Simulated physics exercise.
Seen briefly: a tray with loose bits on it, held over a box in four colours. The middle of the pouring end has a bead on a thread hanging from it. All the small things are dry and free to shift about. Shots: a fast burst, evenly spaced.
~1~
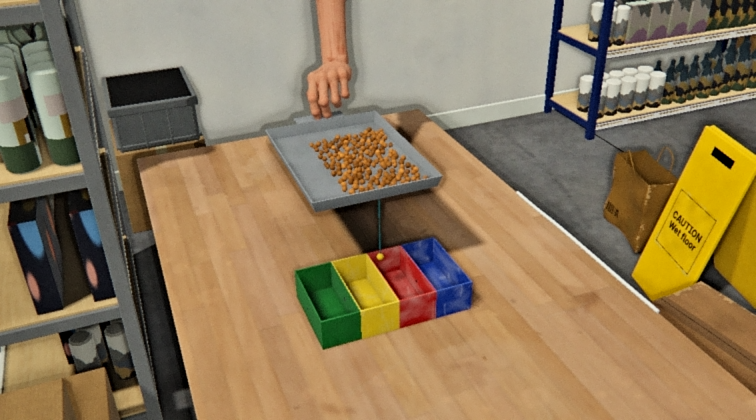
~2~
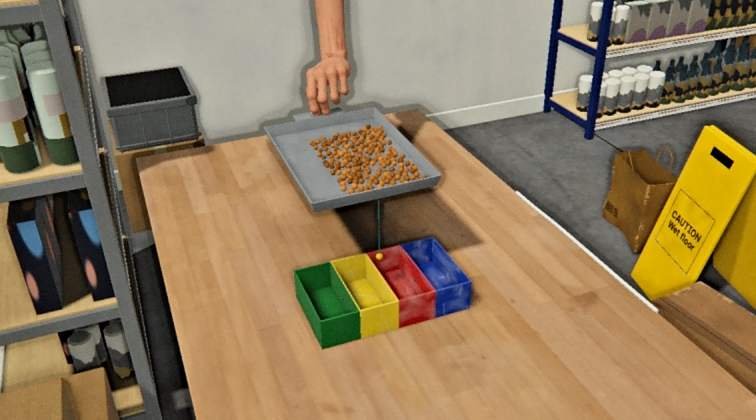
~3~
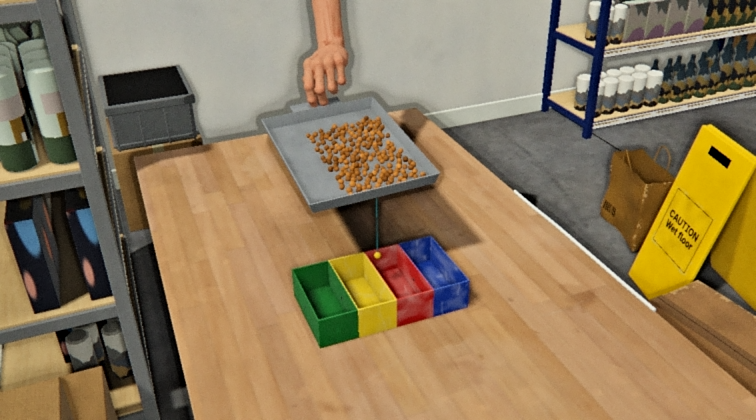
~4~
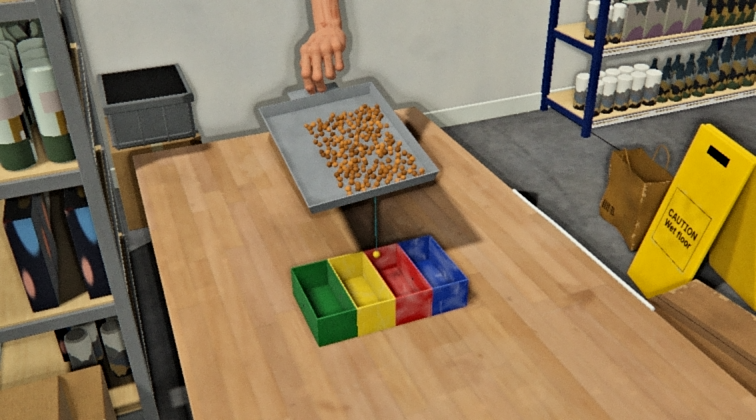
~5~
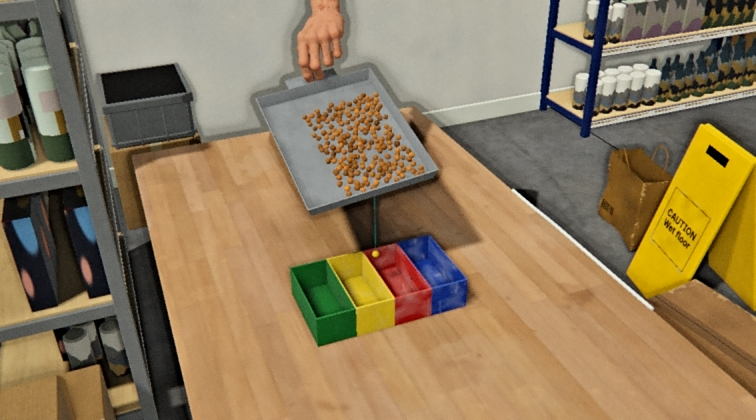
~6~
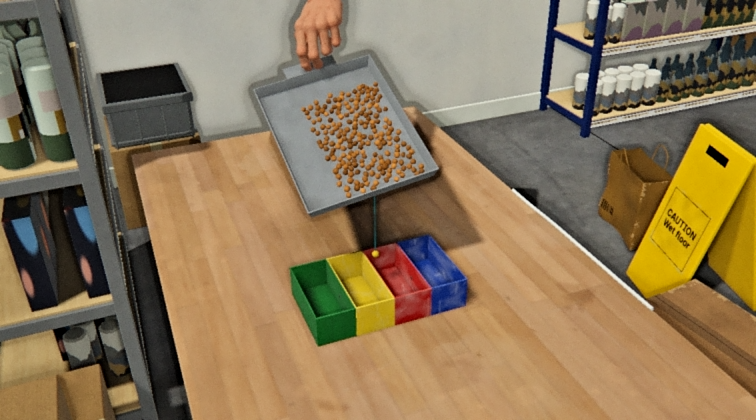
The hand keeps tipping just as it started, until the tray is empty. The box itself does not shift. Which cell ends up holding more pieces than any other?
The green cell ends up holding the most.
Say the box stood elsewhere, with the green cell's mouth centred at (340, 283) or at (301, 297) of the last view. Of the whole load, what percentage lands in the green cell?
About 60% on the first try and 20% on the second.
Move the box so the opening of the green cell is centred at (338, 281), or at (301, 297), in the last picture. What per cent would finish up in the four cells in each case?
Roughly 80 %, then roughly 100 %.
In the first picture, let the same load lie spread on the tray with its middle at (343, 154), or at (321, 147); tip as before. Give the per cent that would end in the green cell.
In order, about 70 and 70 in a hundred.
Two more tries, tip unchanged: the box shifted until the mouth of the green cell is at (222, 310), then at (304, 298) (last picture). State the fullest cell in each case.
In order: The blue cell, yellow.
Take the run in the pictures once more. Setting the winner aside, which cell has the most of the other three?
The runner-up: The yellow cell.
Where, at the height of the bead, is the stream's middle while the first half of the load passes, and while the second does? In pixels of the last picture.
Around (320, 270) first; around (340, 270) second.
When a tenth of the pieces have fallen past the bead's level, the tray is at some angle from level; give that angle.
Somewhere around 85 degrees.
Soon, tray tipped steeply; nearly all on the tray; a small part falling or outside the box.
A while on, tray tipped past a quarter turn; a small part on the tray; about half in the green cell; a small part in the yellow cell; about a third falling or outside the box.
Towards the end, tray tipped past a quarter turn; about two thirds in the green cell; about a quarter in the yellow cell; a stray few in the red cell; a small part falling or outside the box.
Finally, tray tipped past a quarter turn; about two thirds in the green cell; about a quarter in the yellow cell; a stray few in the red cell; none in the blue cell; a small part outside the box.
